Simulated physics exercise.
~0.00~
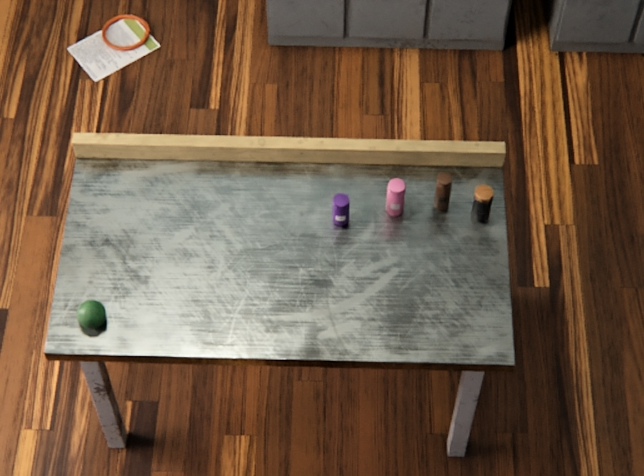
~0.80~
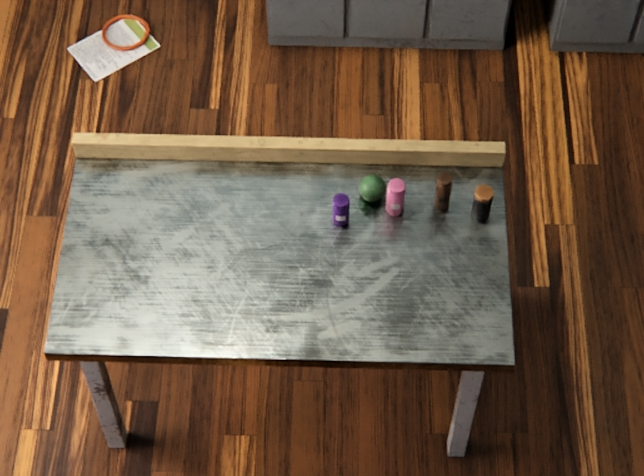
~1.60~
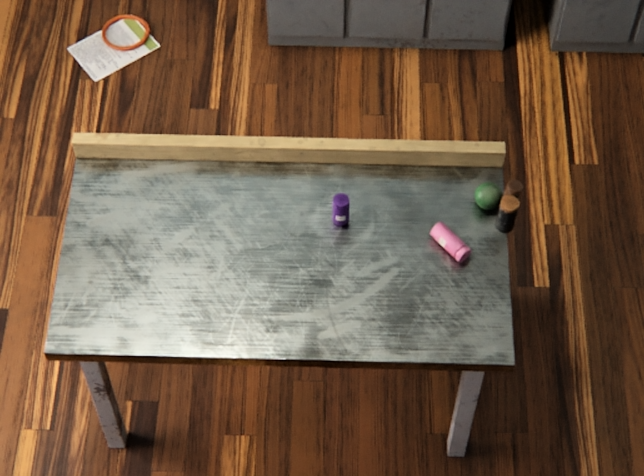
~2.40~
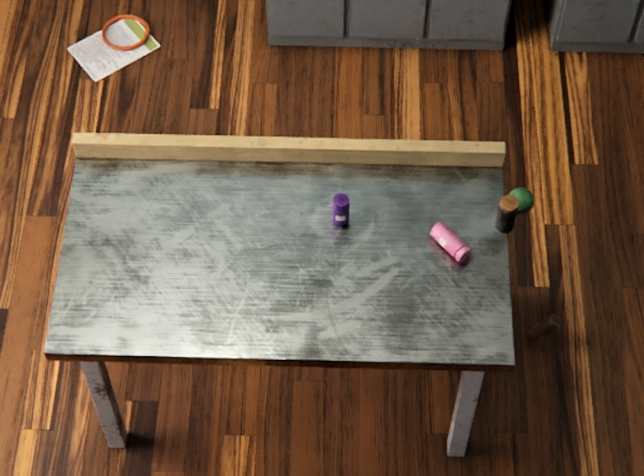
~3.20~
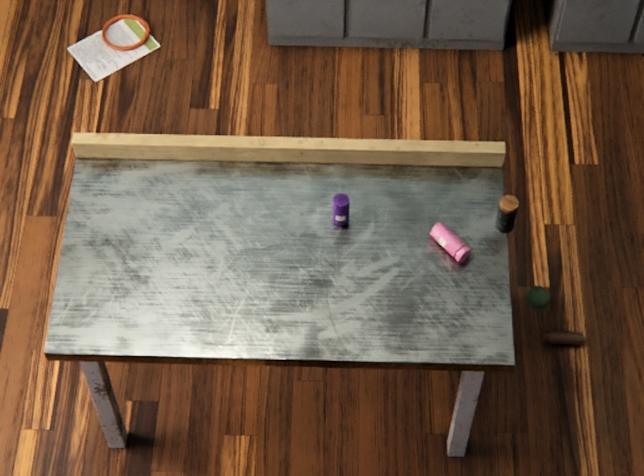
The footage shows a green ball crossing a table toward the far rail and then rightward, knocking a pink shaker onto its side and shifting a black one to the edge, before ball and brown shaker drop to the floor while the purple shaker stays upright.
